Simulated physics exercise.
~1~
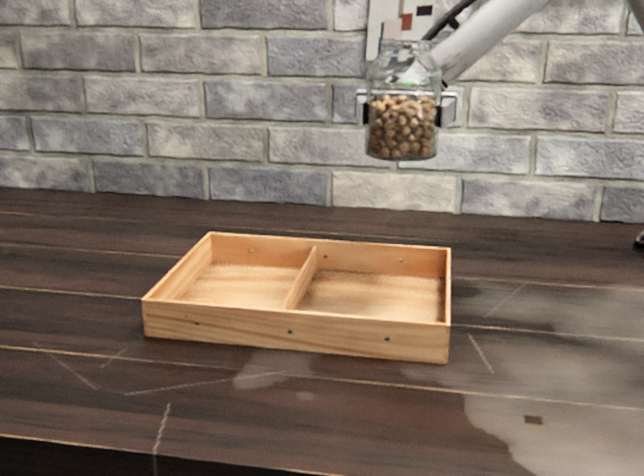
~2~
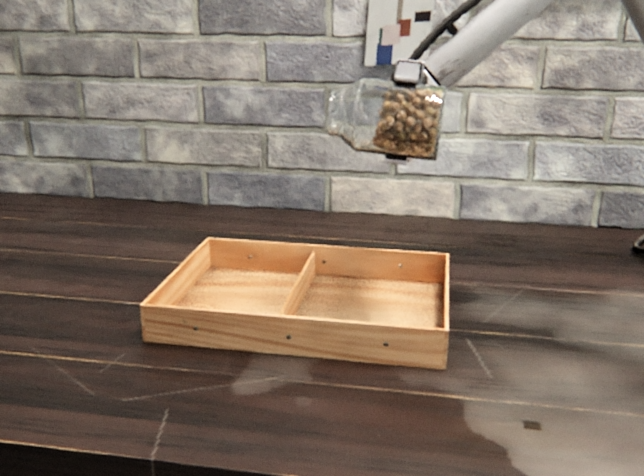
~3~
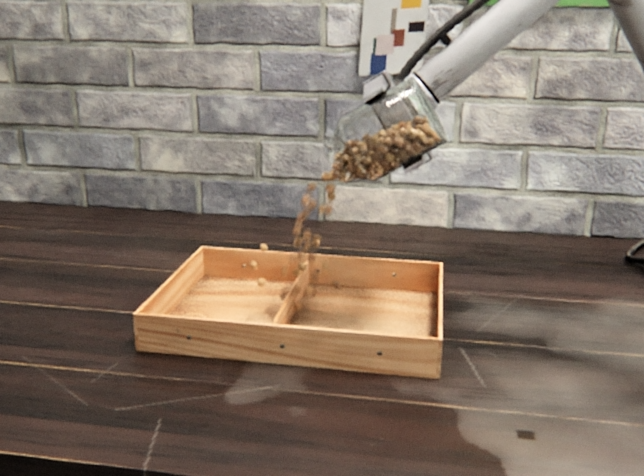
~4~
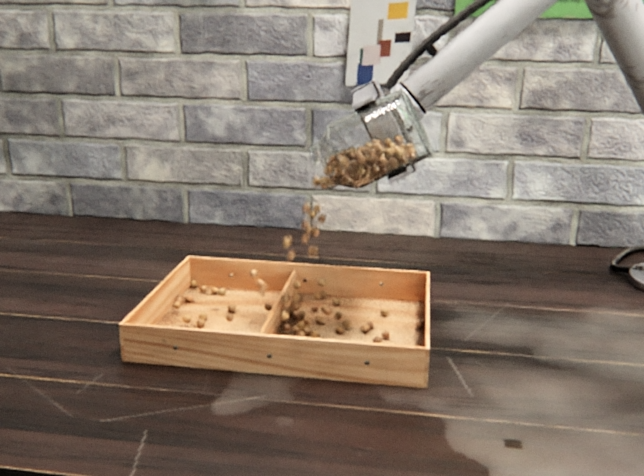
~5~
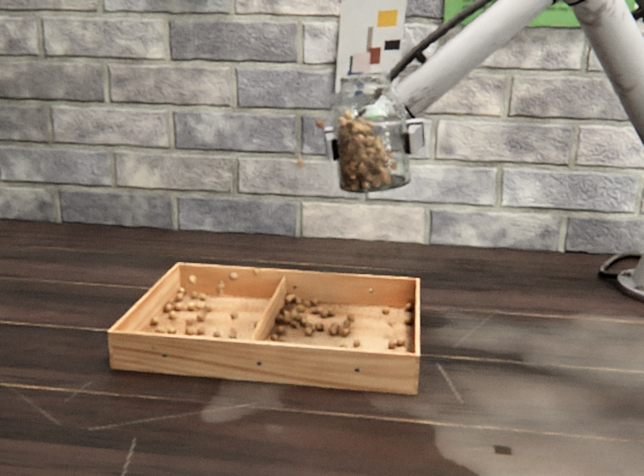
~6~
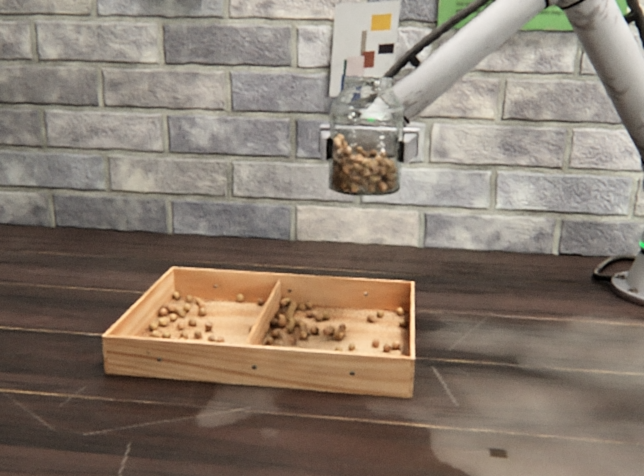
The clip opens with a robot arm holding a clear jar, partly filled with small tan beads, upright above a shallow wooden tray split in two by a cross wall. The arm tips the jar over to the left until its mouth points downward. A stream of beads spills out, falling around the divider and scattering into both sections. The jar then swings back upright as the last few beads drop. At the end the jar still holds a good share of its beads, while the rest lie scattered in the tray, more of them in the right section than the left.
